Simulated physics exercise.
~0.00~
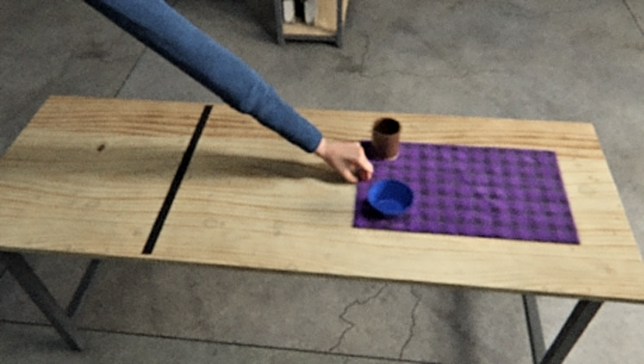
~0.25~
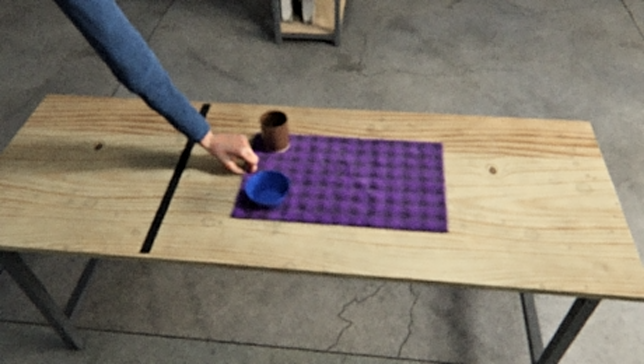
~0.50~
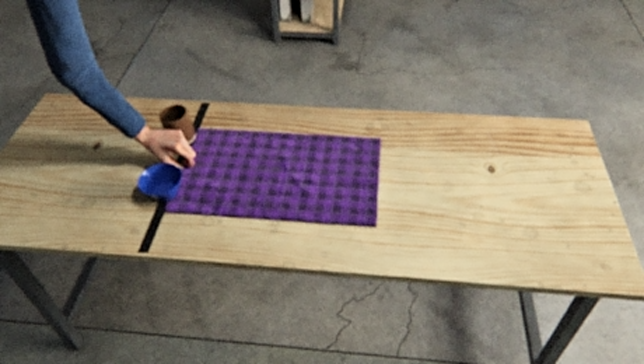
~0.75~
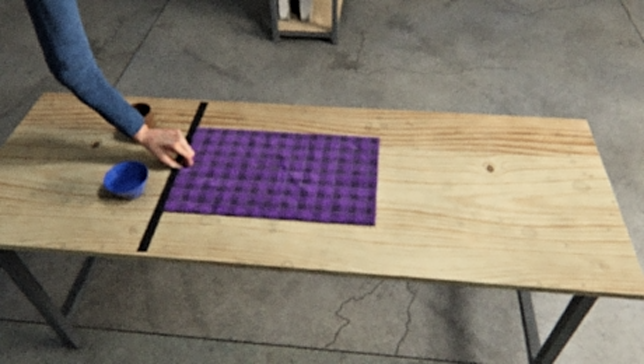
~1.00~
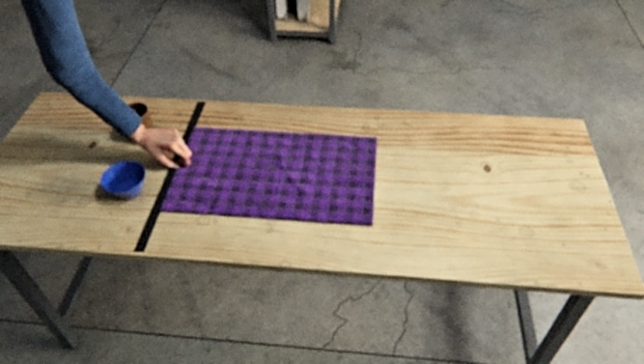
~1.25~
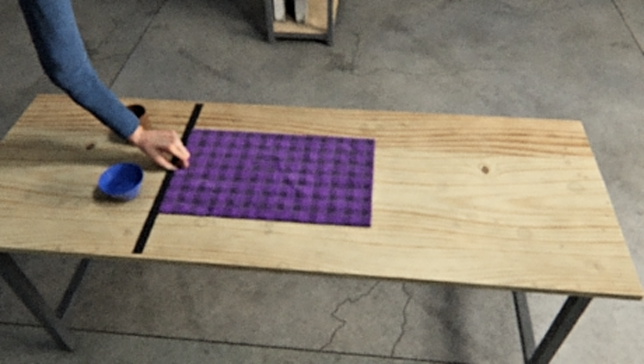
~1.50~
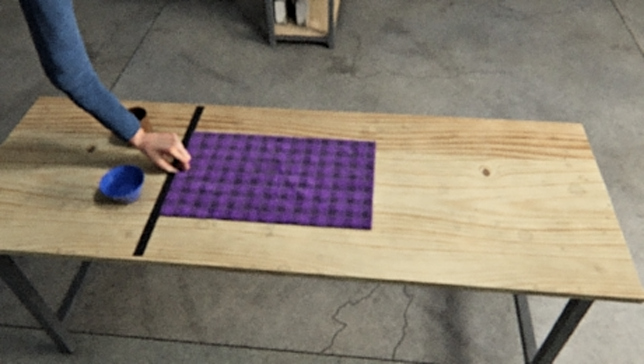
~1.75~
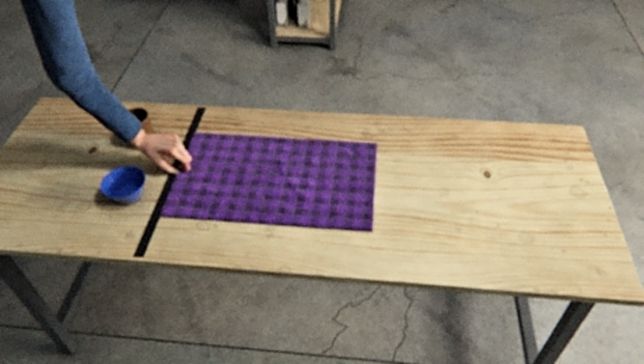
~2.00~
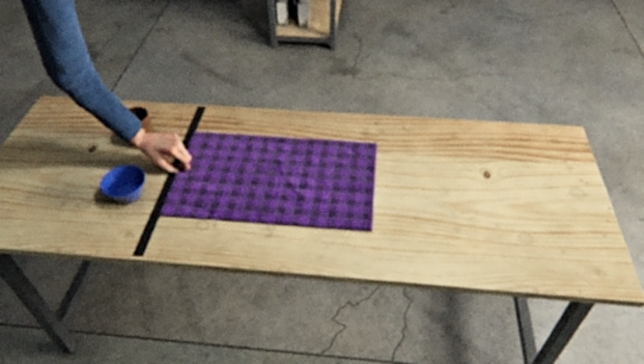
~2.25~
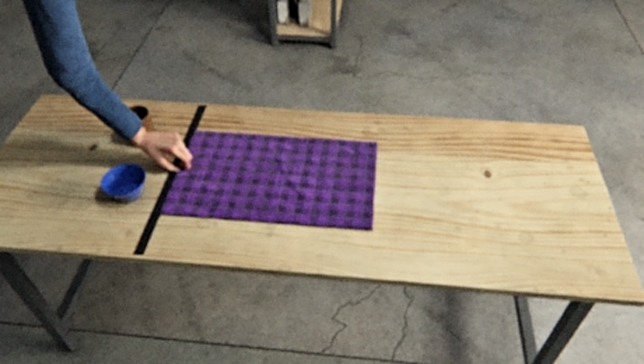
A hand in a blue sleeve drags a purple checked cloth leftward across a pale wooden table, with a blue bowl and a brown mug riding near its front edge. The slightly swaying view looks down on the table, which stands on a grey concrete floor, with a black strip of tape across its left part. The cloth stops sharply with its hem at the tape. The mug shoots off the front, and the bowl slides clear after it. Both come to rest on bare wood left of the tape, the mug partly hidden behind the still hand.
